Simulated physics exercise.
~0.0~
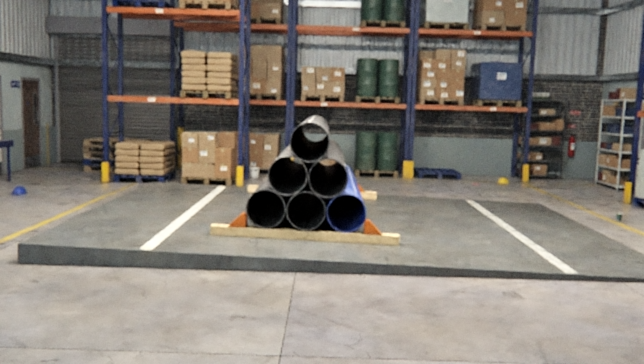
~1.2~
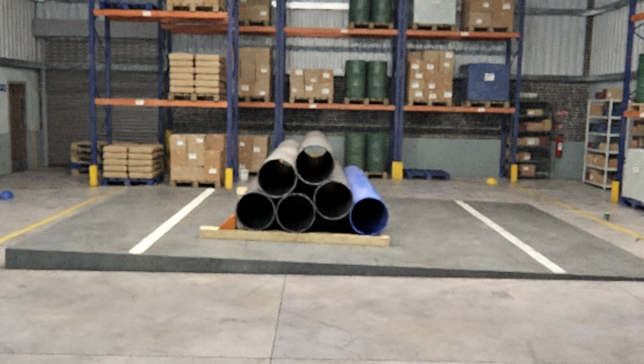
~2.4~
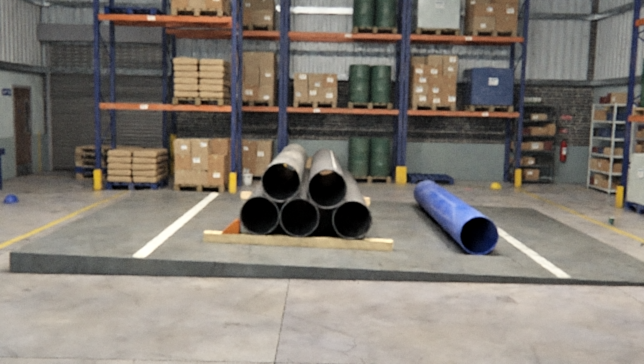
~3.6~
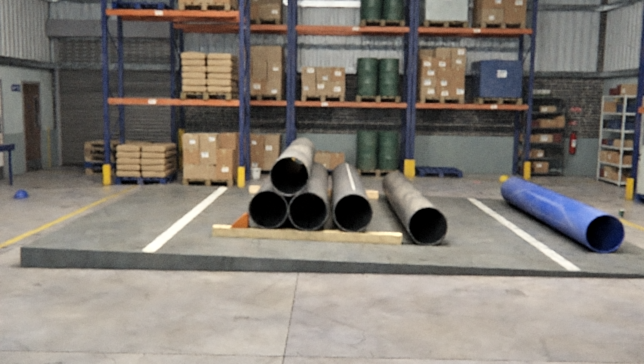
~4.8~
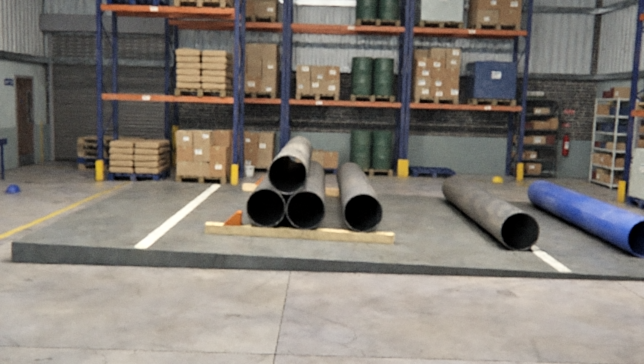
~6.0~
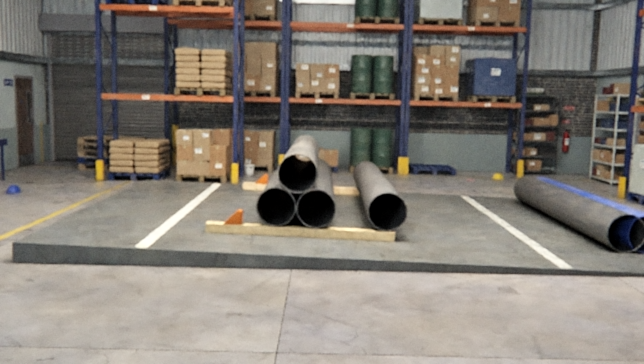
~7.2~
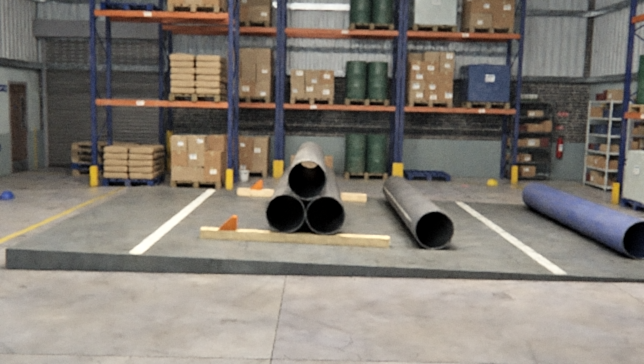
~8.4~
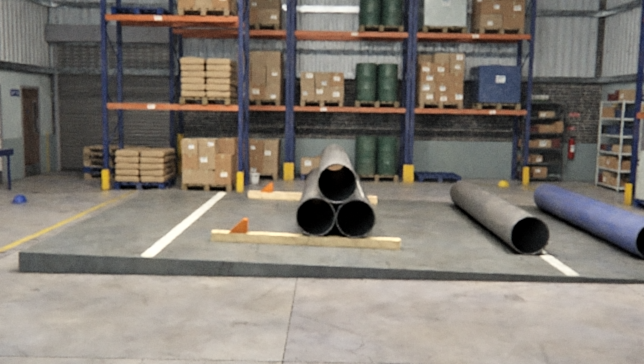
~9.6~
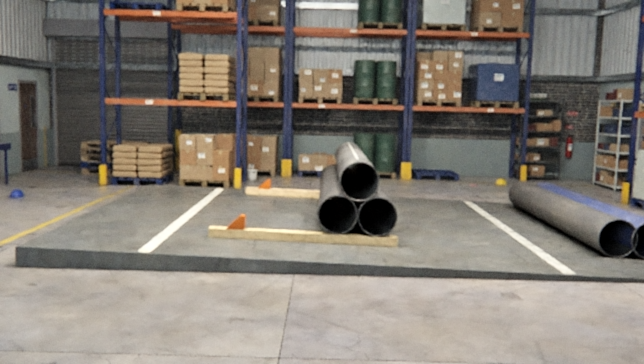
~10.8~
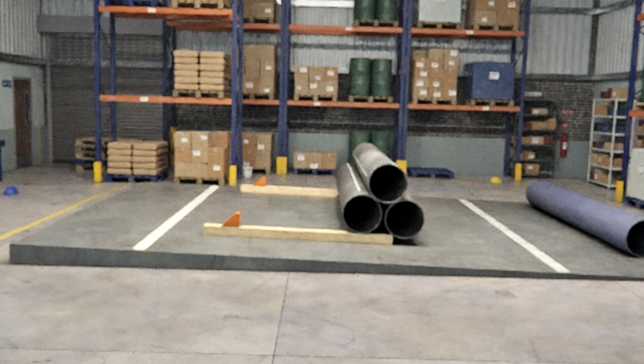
A blue pipe sits at the lower right of a pyramid of dark pipes, held by orange wedges on wooden bearers, seen from the front on a low grey pad before tall warehouse shelving. The right wedge goes, and the blue pipe rolls right, off the bearers and over the right white line. The pile sags, and a dark pipe follows it across. Another dark pipe then rolls over to join them, while the last three shift right, still stacked. At the end, the blue pipe rests beyond the line and the trio leans together at the bearers' right end.
